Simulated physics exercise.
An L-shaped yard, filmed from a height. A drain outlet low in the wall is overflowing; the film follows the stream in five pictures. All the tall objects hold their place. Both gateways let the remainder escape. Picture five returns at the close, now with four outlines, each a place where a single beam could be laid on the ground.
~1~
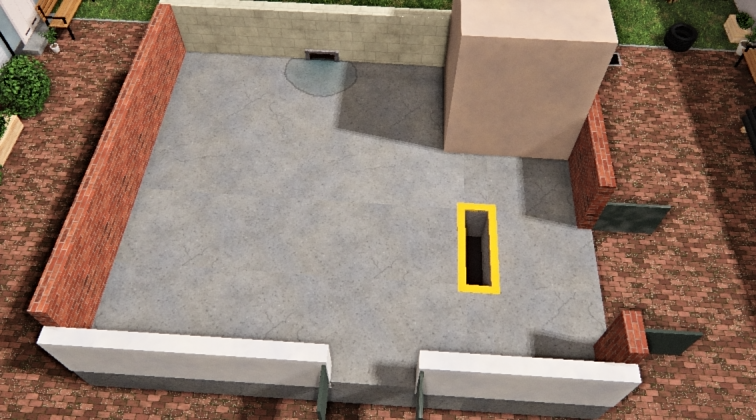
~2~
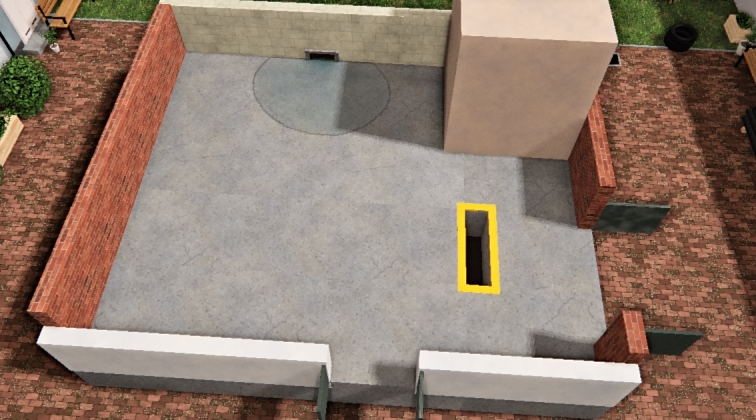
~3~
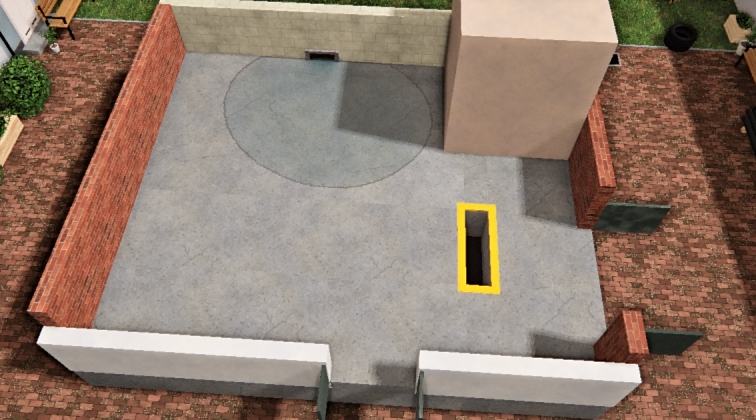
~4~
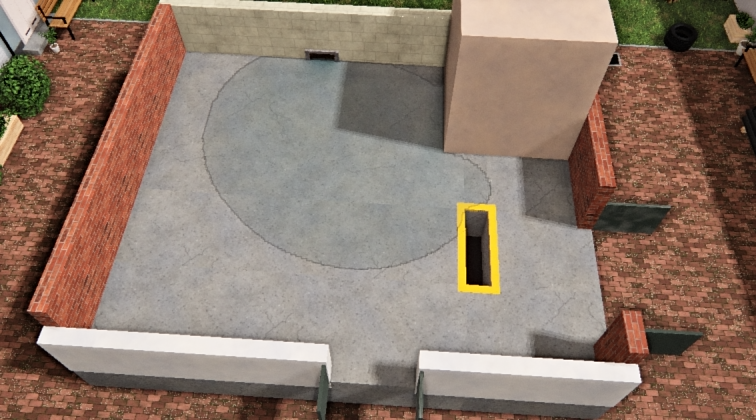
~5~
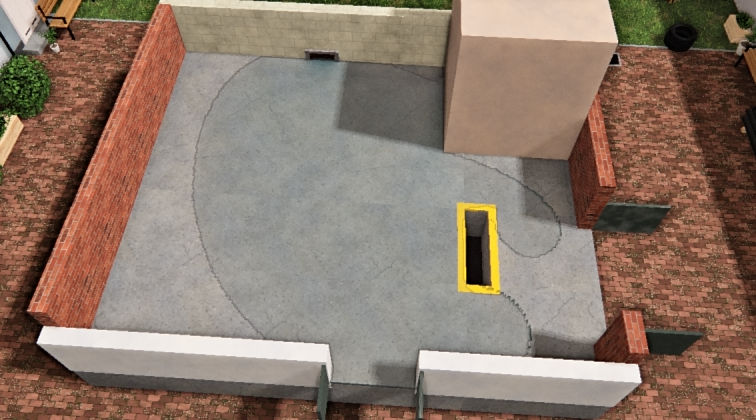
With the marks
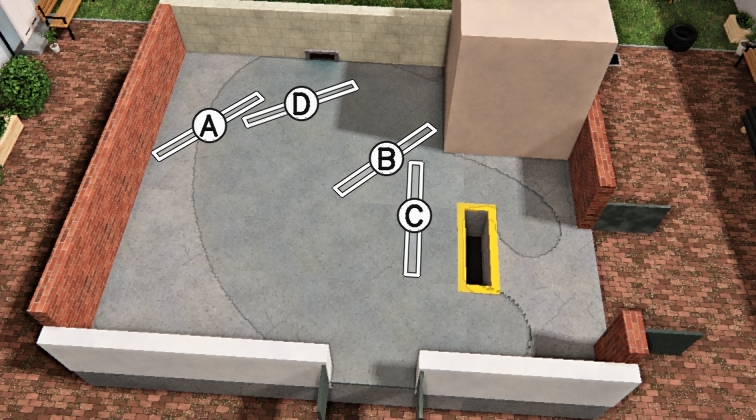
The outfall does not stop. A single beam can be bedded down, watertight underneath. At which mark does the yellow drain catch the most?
Place A does it best.
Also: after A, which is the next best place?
The answer is D.
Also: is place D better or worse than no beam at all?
Worse.
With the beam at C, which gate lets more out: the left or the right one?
The left one.
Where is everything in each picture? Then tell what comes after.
In the first frame, outfall at (322, 56); yellow drain at (478, 246); open gate at (585, 284); open gate at (374, 368); 3 % of the ground under water, visible out to (326, 91); yellow drain still dry.
In the second frame, 10 % of the ground under water, visible out to (354, 127); yellow drain still dry.
In the third frame, 22 % of the ground under water, visible out to (330, 184); yellow drain still dry.
In the fourth frame, 41 % of the ground under water, visible out to (434, 246); yellow drain still dry.
In the fifth frame, 61 % of the ground under water, visible out to (465, 330); yellow drain taking water.
In white, A from (156, 156) to (259, 96); B from (338, 191) to (431, 127); C from (411, 274) to (416, 162); D from (245, 122) to (354, 85).
Choosing A, about 30 % of the stream goes into the yellow drain, about 69 % out by the gates.
Choosing B, about 11 % of the stream goes into the yellow drain, about 88 % out by the gates.
Choosing C, about 12 % of the stream goes into the yellow drain, about 87 % out by the gates.
Choosing D, about 20 % of the stream goes into the yellow drain, about 79 % out by the gates.
